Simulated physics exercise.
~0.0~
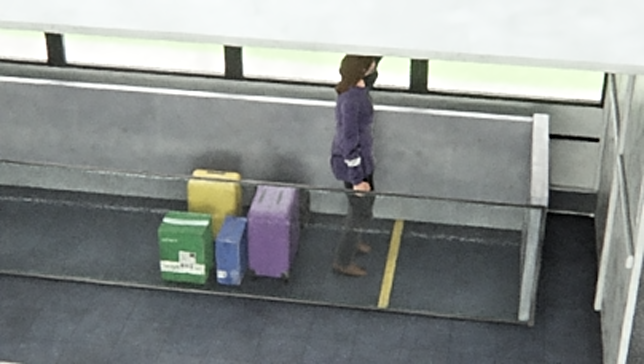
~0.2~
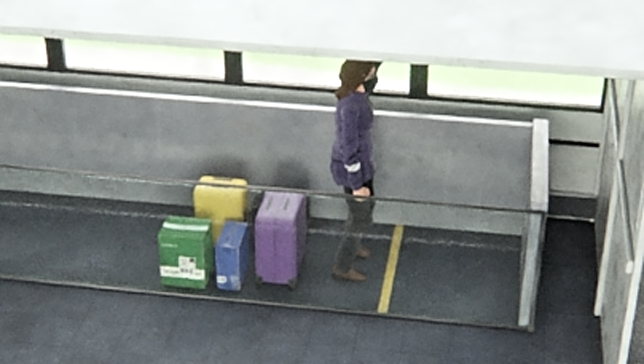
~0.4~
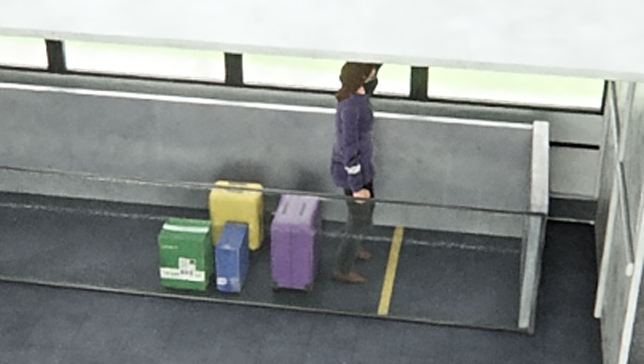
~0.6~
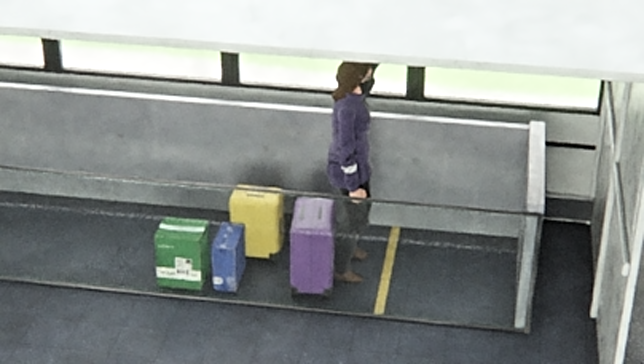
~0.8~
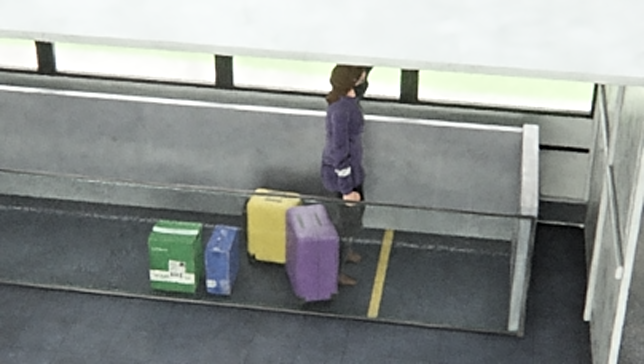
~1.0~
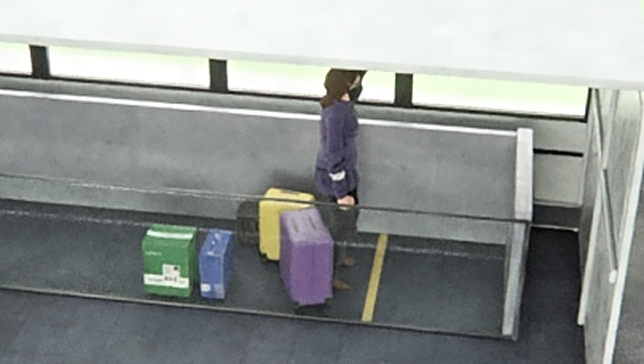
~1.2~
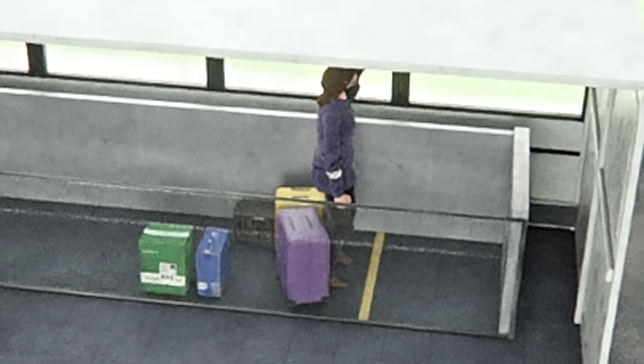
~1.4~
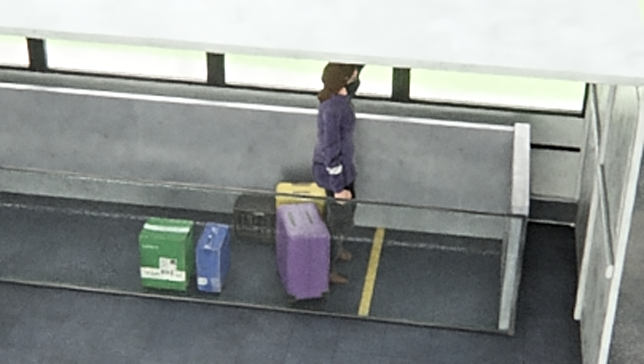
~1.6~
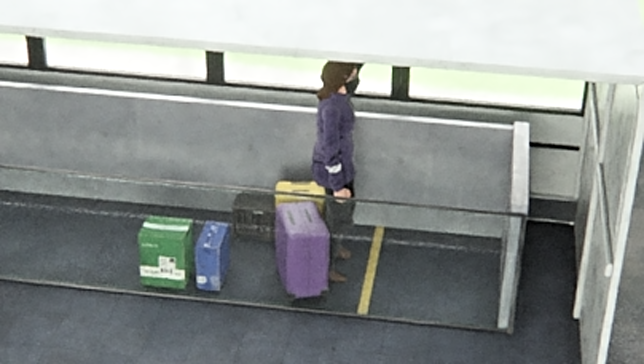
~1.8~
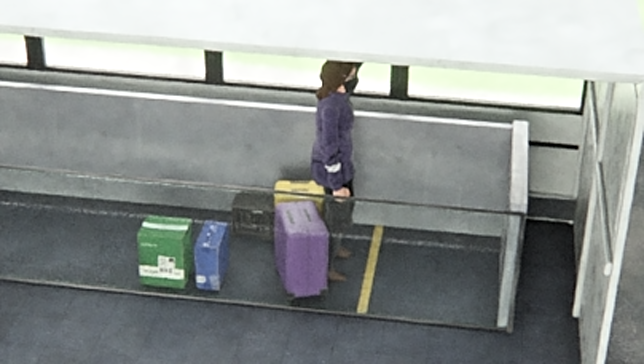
In a tram's luggage bay, a masked passenger in a purple coat stood still as the yellow and purple wheeled cases rolled right and stopped upright short of the yellow line, while the green and blue luggage and a dark crate stayed put.
